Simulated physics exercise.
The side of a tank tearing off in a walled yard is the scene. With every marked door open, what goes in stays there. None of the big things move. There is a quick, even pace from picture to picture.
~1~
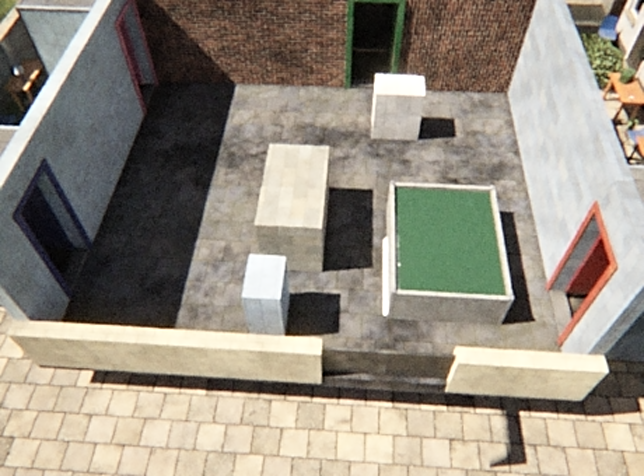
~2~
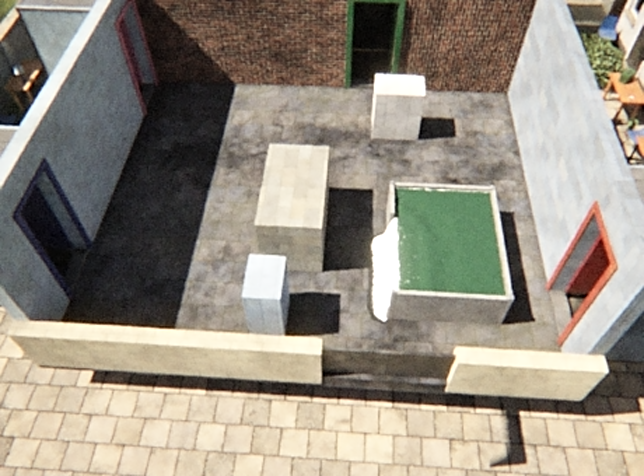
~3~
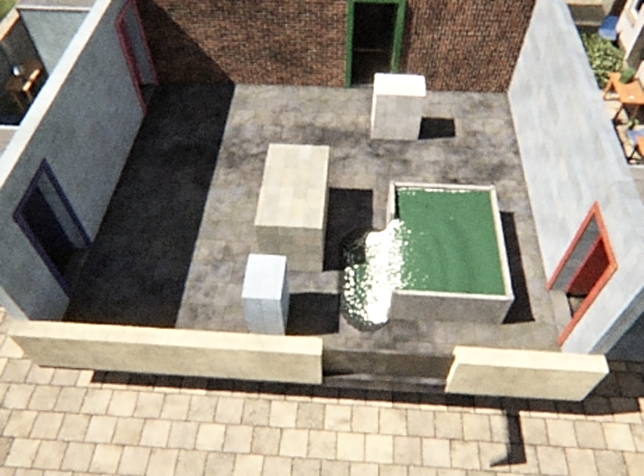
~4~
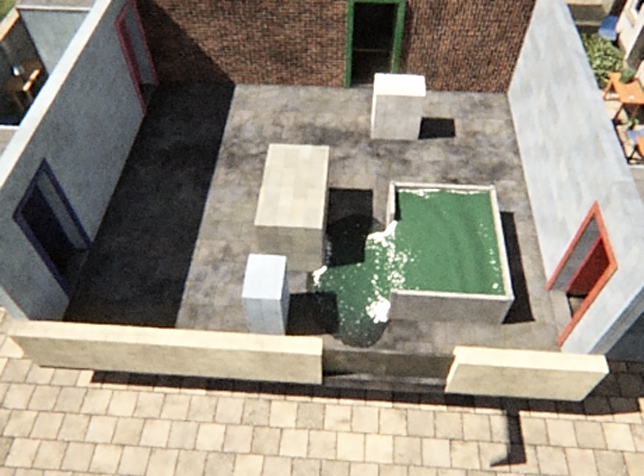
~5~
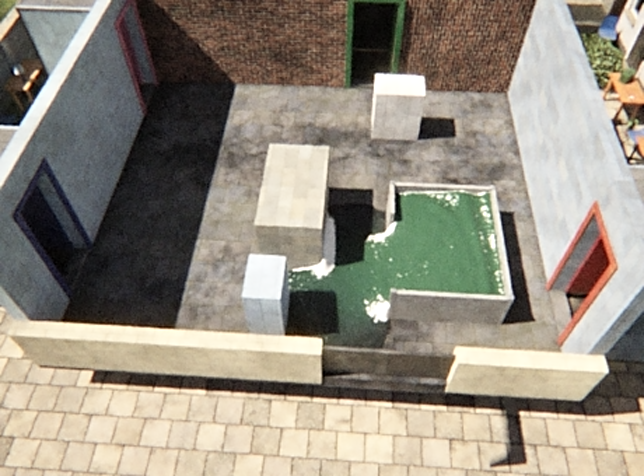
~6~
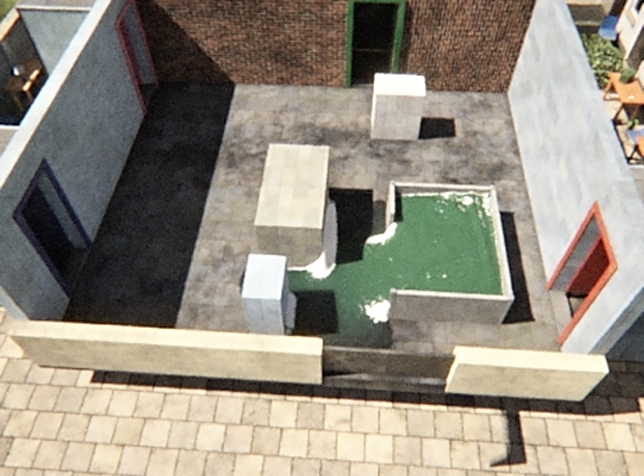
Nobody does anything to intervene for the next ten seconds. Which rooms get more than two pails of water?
The green door stays at or under the cap there; the pink door stays at or under the cap there; the blue door tips over the cap there; the red door tips over the cap there.
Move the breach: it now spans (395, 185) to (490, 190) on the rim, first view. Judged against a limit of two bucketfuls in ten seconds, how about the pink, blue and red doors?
One by one: The pink door floods, the blue door keeps below it, the red door is under.
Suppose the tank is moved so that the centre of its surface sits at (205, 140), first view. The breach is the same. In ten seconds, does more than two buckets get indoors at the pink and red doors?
Pink exceeds the limit, red falls short.
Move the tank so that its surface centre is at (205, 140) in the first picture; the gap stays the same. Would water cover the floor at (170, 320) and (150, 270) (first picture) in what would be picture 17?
Taking them in the order given, I'd call it drenched and then drenched.
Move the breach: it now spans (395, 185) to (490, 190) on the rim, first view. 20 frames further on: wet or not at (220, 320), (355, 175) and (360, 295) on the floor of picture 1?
Taking the spots in turn: Untouched, swamped and untouched.
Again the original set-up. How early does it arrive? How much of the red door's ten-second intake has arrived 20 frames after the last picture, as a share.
Share at that point: Roughly 5 %.
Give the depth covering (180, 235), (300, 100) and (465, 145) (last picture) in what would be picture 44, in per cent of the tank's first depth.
At the three places, in the order asked: Around 4, 6 and 2 per cent.
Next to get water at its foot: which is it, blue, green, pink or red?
Looks like the one in blue.
A moment on, water covers 20 % of the floor; the green door not reached, the pink door not reached, the blue door not reached, the red door not reached.
Next, water covers 40 % of the floor; the green door not reached, the pink door not reached, the blue door under two buckets in, the red door not reached.
Then, water covers 55 % of the floor; the green door under two buckets in, the pink door not reached, the blue door over two buckets in, the red door under two buckets in.
Later, water covers 85 % of the floor; the green door under two buckets in, the pink door wet at the sill, nothing in, the blue door far over two buckets in, the red door over two buckets in.
In the end, water covers 100 % of the floor; the green door under two buckets in, the pink door wet at the sill, nothing in, the blue door far over two buckets in, the red door over two buckets in.
